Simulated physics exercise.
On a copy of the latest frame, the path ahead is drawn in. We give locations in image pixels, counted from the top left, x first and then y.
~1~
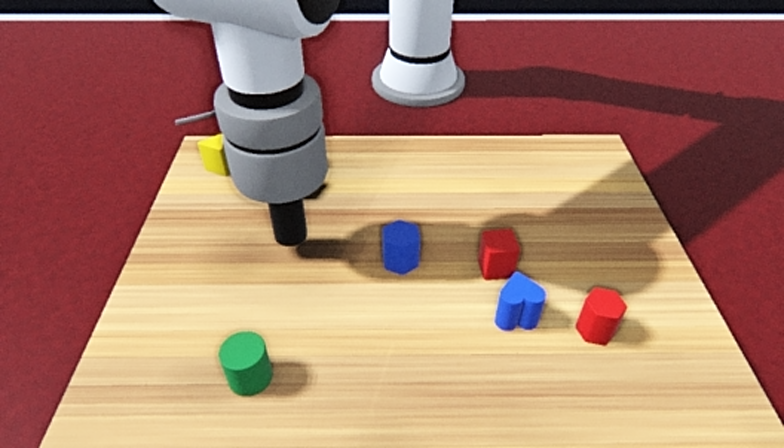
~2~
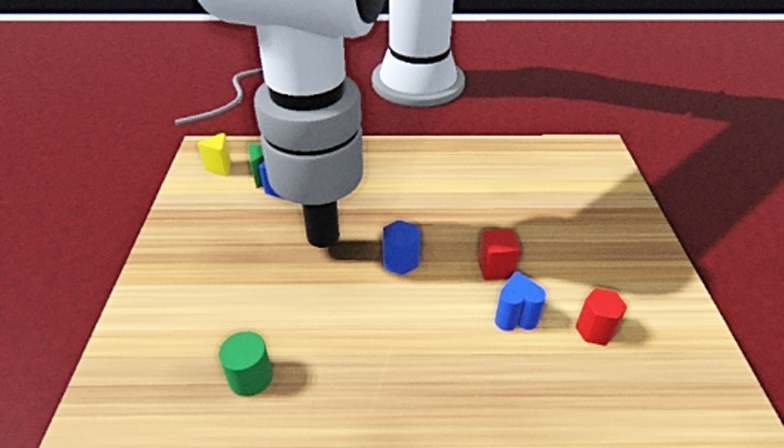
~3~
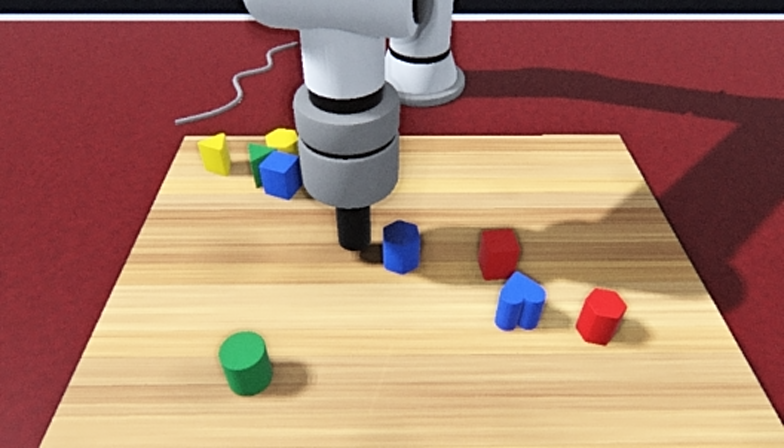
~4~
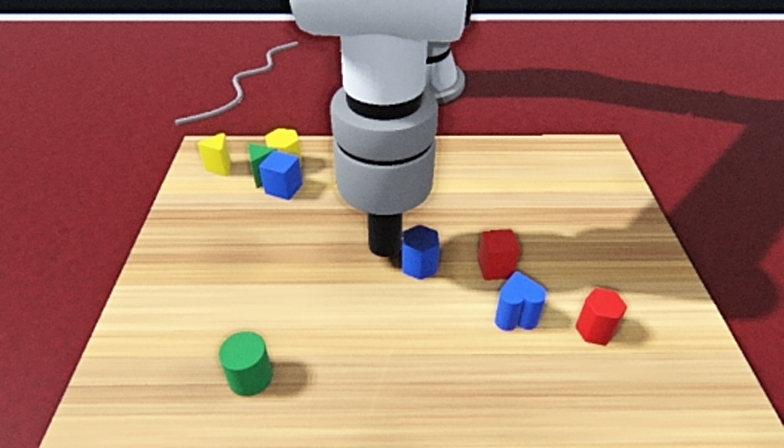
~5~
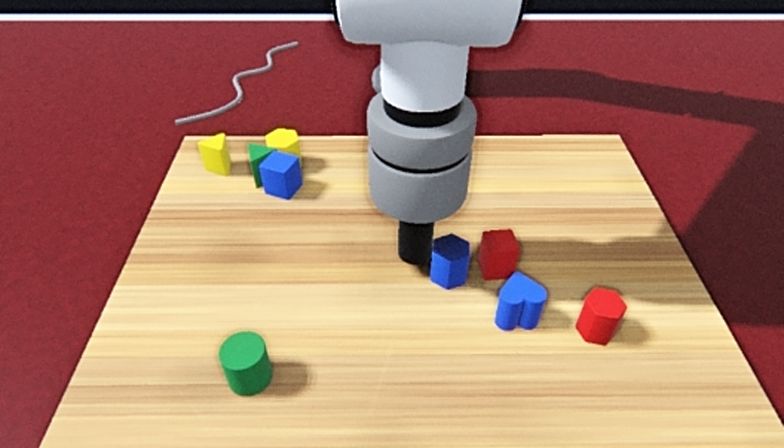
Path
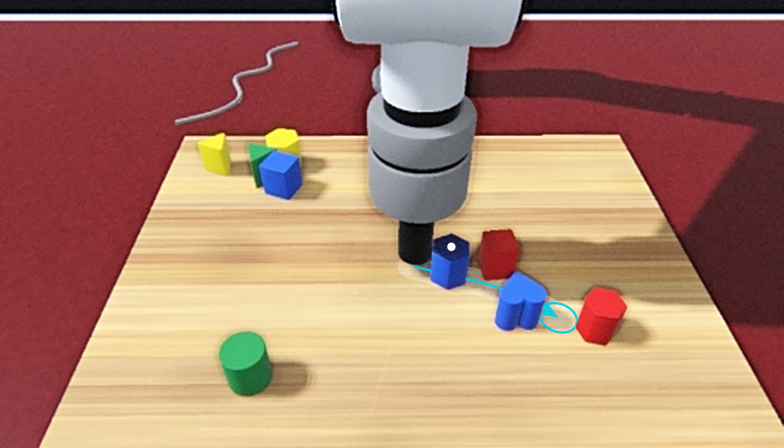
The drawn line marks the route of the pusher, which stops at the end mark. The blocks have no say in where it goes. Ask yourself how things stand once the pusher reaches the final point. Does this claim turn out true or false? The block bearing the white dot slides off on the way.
Verdict: False.
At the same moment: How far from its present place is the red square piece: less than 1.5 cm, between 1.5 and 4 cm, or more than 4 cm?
1.5-4 cm.
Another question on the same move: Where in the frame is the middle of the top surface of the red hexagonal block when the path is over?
Just about (649, 318).
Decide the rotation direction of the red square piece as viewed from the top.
It rotates counterclockwise.
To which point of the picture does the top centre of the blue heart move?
It should be at about (548, 313).
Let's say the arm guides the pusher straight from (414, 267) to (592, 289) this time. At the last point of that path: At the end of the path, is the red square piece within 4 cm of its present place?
Answer: No.
The line goes from (414, 267) over (487, 284) to (558, 317); the dot is on the blue hexagonal block.
The first path, step by step. One third of the way, pusher (465, 265); blue hexagonal block (501, 263), turned 20° clockwise; red square piece (516, 241), turned 50° anticlockwise.
Two thirds of the way, pusher (514, 279); blue hexagonal block (553, 281), turned 35° clockwise; red square piece (524, 239), turned 70° anticlockwise; blue heart (545, 308), turned 65° clockwise.
At the end, pusher (563, 304); blue hexagonal block (607, 306), turned 30° clockwise; red square piece (524, 239), turned 70° anticlockwise; blue heart (548, 313), turned 80° clockwise; red hexagonal block (649, 318).
